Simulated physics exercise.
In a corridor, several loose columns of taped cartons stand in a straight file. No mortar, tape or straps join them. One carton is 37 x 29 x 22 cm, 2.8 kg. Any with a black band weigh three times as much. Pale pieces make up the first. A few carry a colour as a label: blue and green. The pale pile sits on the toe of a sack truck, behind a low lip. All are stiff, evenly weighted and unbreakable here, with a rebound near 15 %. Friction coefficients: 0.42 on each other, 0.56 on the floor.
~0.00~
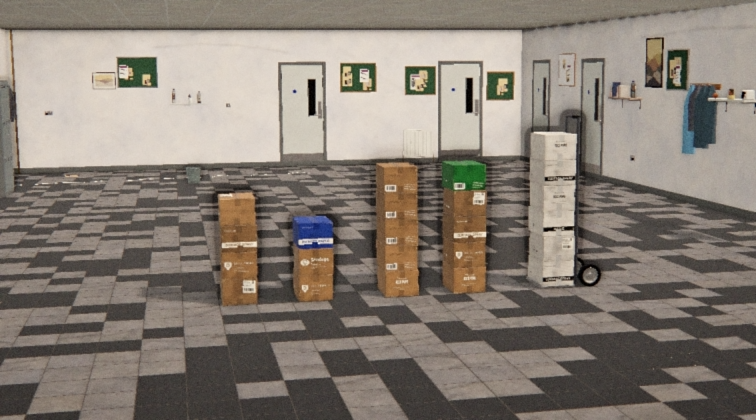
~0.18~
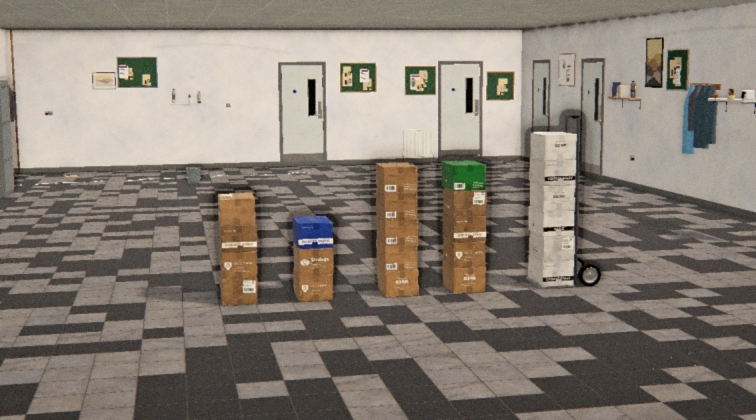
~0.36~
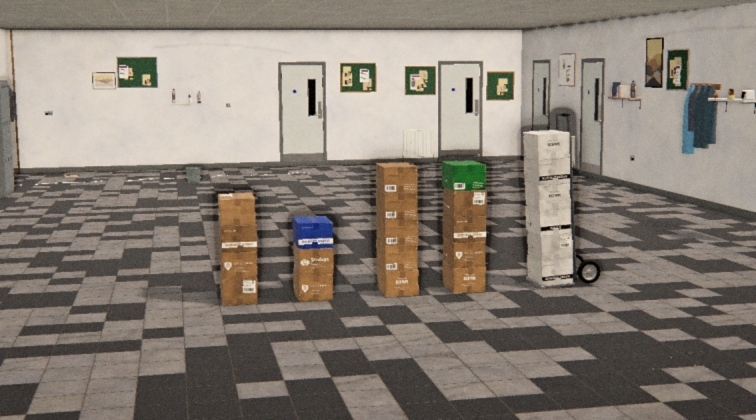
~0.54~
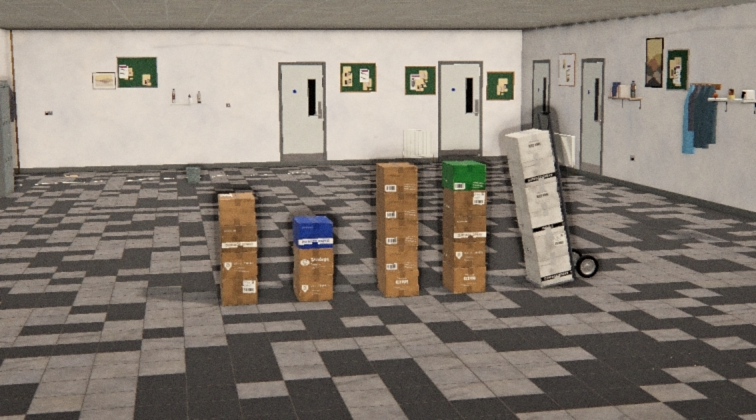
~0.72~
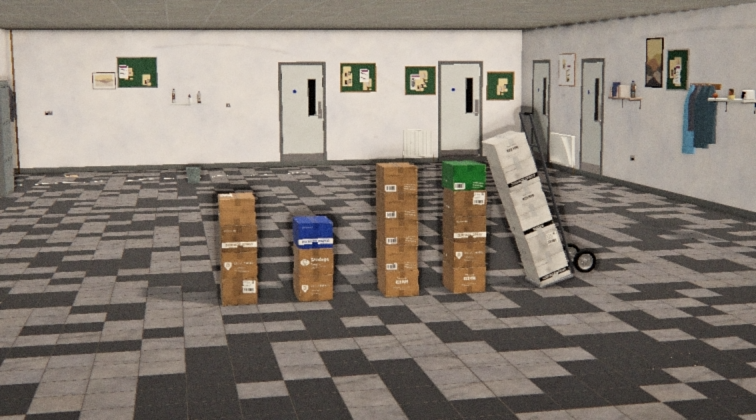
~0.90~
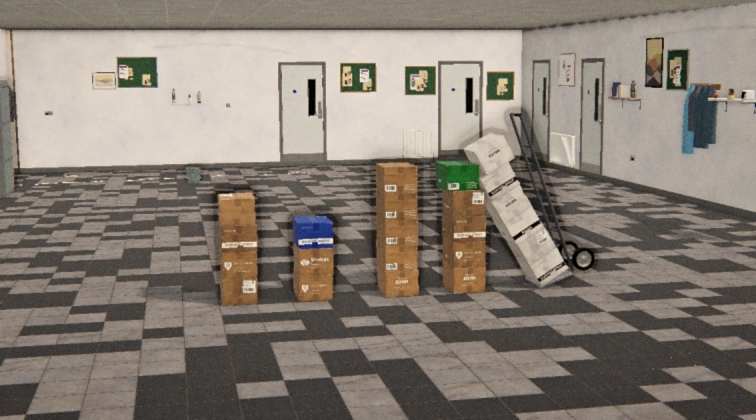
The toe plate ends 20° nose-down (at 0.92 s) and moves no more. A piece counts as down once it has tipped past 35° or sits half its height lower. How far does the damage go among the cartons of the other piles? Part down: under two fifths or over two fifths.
It comes to over two fifths.
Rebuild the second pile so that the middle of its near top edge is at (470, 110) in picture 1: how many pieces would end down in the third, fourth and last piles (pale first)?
In that case third 5, fourth 3, last 3.
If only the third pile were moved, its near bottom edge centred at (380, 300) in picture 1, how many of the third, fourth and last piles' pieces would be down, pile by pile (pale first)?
Then third 5, fourth 3, last 4.
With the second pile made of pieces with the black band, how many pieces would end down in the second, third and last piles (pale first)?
Then second 0, third 0, last 0.
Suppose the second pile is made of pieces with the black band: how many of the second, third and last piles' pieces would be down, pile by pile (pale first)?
In that case second 0, third 0, last 0.
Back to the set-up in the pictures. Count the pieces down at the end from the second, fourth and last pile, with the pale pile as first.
By pile: Second 4, fourth 3, last 4.
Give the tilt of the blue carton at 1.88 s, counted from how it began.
About 0°.
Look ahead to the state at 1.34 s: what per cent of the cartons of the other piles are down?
By then 0 per cent.
After 1.34 s, 6 of the pale pile down; none of the 17 other cartons down, 7 disturbed; green carton 16° from how it stood.
After 1.88 s, 6 of the pale pile down; 5 of the 17 other cartons down; green carton 14° from how it stood, 16 cm lower; blue carton 22 mm from its place.
After 2.76 s, 6 of the pale pile down; 16 of the 17 other cartons down; green carton 46° from how it stood, 46 cm lower; blue carton 43° from how it stood, 16 cm lower.
In the end (3.8 s), 6 of the pale pile down; 16 of the 17 other cartons down; green carton 46° from how it stood, 46 cm lower; blue carton 43° from how it stood, 17 cm lower. That is 94 per cent. From the last view, middles, green carton near (351, 231), blue carton near (247, 254).
